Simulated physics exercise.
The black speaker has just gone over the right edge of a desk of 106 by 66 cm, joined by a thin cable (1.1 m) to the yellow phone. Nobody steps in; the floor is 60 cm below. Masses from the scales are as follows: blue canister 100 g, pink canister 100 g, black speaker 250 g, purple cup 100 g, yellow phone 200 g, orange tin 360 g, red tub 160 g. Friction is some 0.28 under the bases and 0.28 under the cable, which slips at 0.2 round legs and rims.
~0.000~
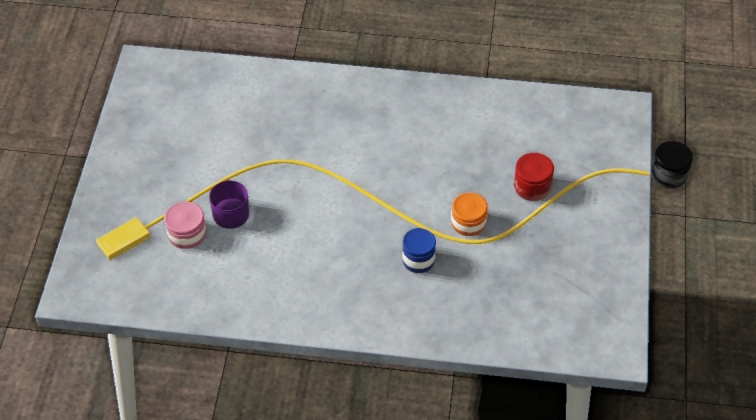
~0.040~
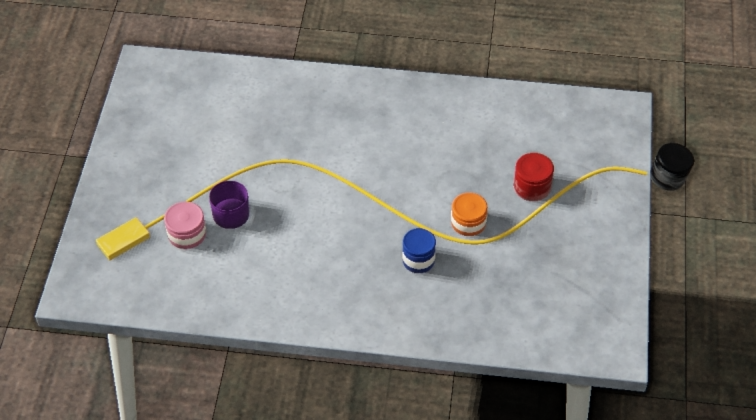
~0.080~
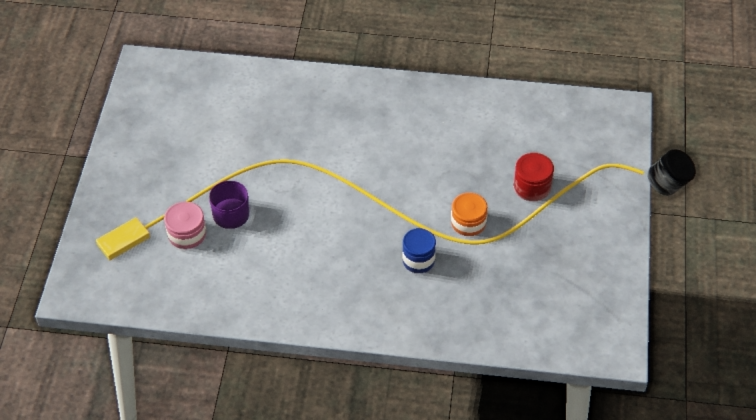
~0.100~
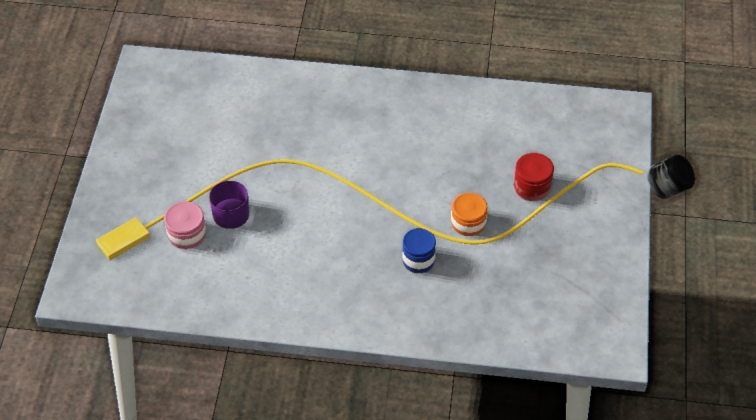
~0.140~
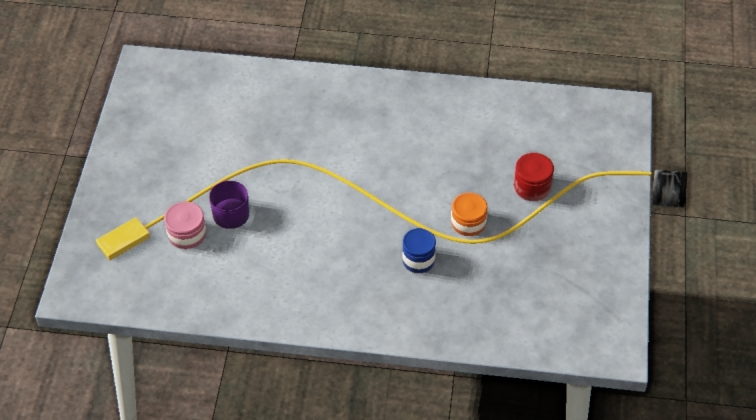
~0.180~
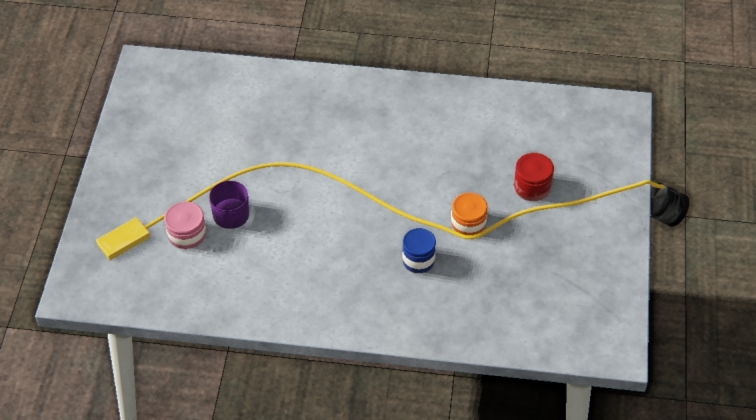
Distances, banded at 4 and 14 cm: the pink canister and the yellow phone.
My prediction: The pink canister will show a medium displacement; the yellow phone will show a big displacement.
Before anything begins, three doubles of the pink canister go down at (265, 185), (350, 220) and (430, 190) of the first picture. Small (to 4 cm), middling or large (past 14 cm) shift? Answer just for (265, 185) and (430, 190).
The first would move a long way, and the second would move just a bit.
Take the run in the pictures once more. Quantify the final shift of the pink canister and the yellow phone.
The pink canister moved about 6 cm and the yellow phone about 50 cm.
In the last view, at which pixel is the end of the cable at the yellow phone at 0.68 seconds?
Close to (323, 212) in the last picture.
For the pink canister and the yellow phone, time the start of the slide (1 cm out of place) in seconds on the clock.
Approx. times - pink canister: 0.32 s, yellow phone: 0.28 s.
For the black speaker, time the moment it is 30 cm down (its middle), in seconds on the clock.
Answer: 0.42 s on the clock.
At 0.4 s, the cable's tail end at (208, 219); yellow phone 12 cm off its start, pink canister 6 cm off its start, purple cup 17 cm off its start.
At 0.7 s, the cable's tail end at (323, 212); yellow phone 32 cm off its start, pink canister 7 cm off its start, black speaker over the edge.
At 0.9 s, the cable's tail end at (442, 217); yellow phone 54 cm off its start at (418, 209), pink canister 7 cm off its start at (217, 230), black speaker over the edge.
At 1.2 s, the cable's tail end at (444, 219); yellow phone 54 cm off its start, pink canister 7 cm off its start, black speaker over the edge.
At 2.4 s, the cable's tail end at (444, 219); yellow phone 54 cm off its start at (420, 209), pink canister 7 cm off its start at (217, 230), black speaker over the edge, purple cup 24 cm off its start at (245, 304).
